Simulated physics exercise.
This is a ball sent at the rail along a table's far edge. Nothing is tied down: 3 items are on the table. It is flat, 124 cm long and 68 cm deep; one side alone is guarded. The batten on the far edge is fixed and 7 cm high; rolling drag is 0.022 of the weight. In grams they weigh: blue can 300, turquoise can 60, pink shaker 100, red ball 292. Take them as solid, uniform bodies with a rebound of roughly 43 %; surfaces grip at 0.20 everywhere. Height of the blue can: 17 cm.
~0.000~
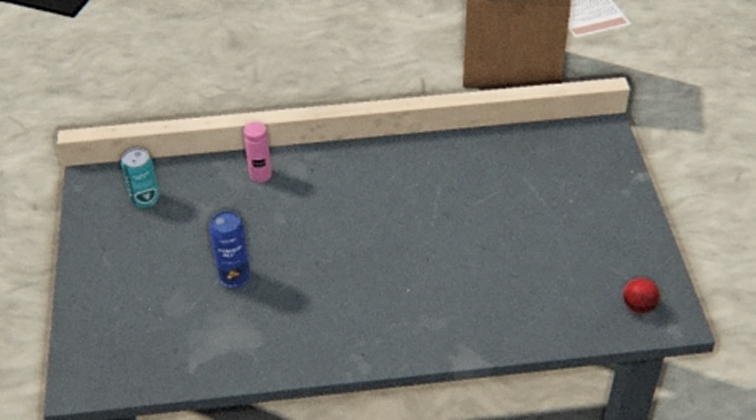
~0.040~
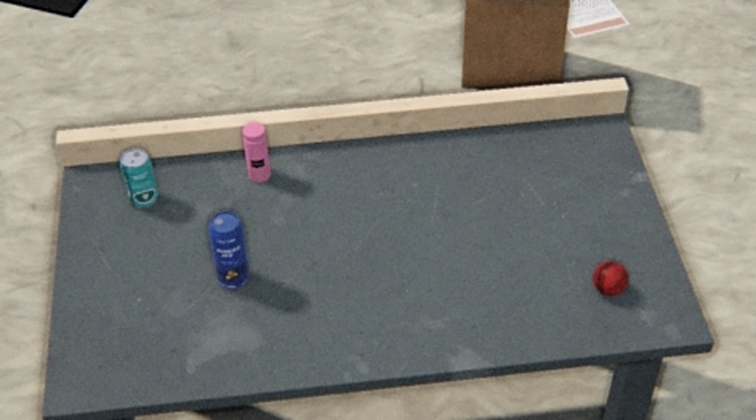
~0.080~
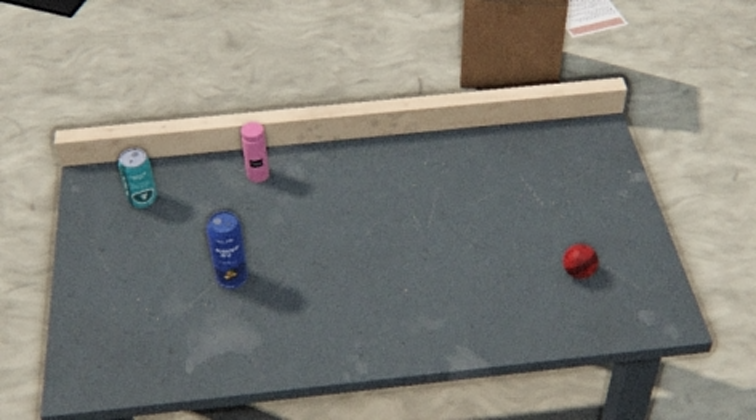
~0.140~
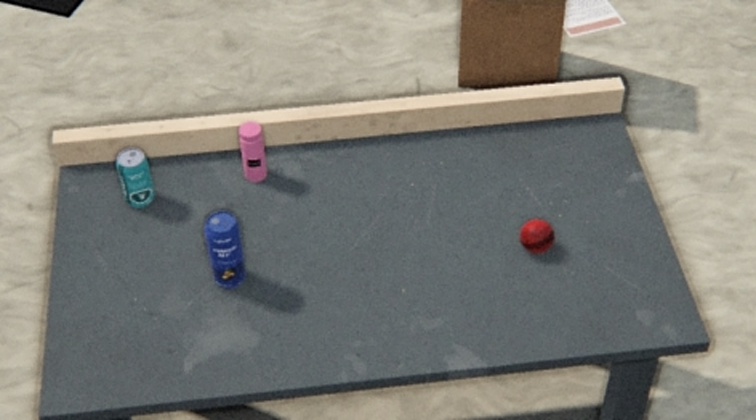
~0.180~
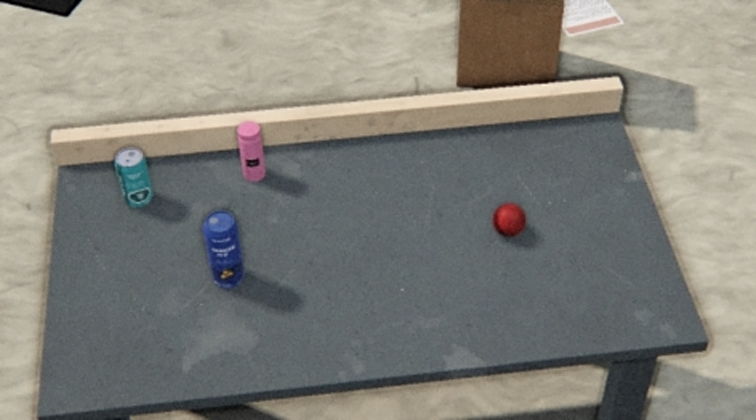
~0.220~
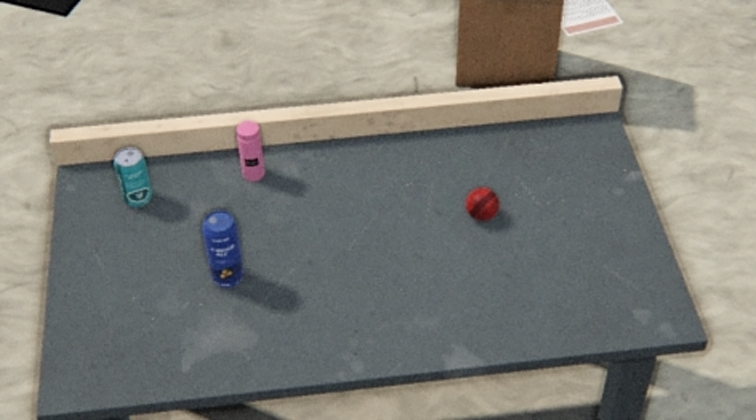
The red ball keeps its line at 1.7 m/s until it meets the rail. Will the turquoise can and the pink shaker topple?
The turquoise can keeps standing; the pink shaker topples.
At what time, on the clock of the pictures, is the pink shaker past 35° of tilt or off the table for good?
At about 0.9 s.
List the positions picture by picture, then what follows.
In the first picture, red ball (642, 296); turquoise can (141, 179); pink shaker (258, 152).
In the second picture, red ball (611, 279); blue can (229, 252).
In the third picture, red ball (581, 262); blue can (228, 252).
In the fourth picture, red ball (537, 237); blue can (226, 251).
In the fifth picture, red ball (509, 220); blue can (224, 251).
In the sixth picture, red ball (483, 205); turquoise can (133, 178); pink shaker (251, 151).
By 0.62 s, red ball near (286, 168).
By 1.12 s, red ball near (108, 234); pink shaker on its side near (200, 166).
By 1.62 s, pink shaker on its side near (184, 203).
By 2.12 s, pink shaker on its side near (182, 223).
When it is over (2.7 s), lying over on the table, pink shaker; the other 2 within 4 cm of the start. End places, in pixels of the last picture, turquoise can near (133, 178), pink shaker near (181, 226).
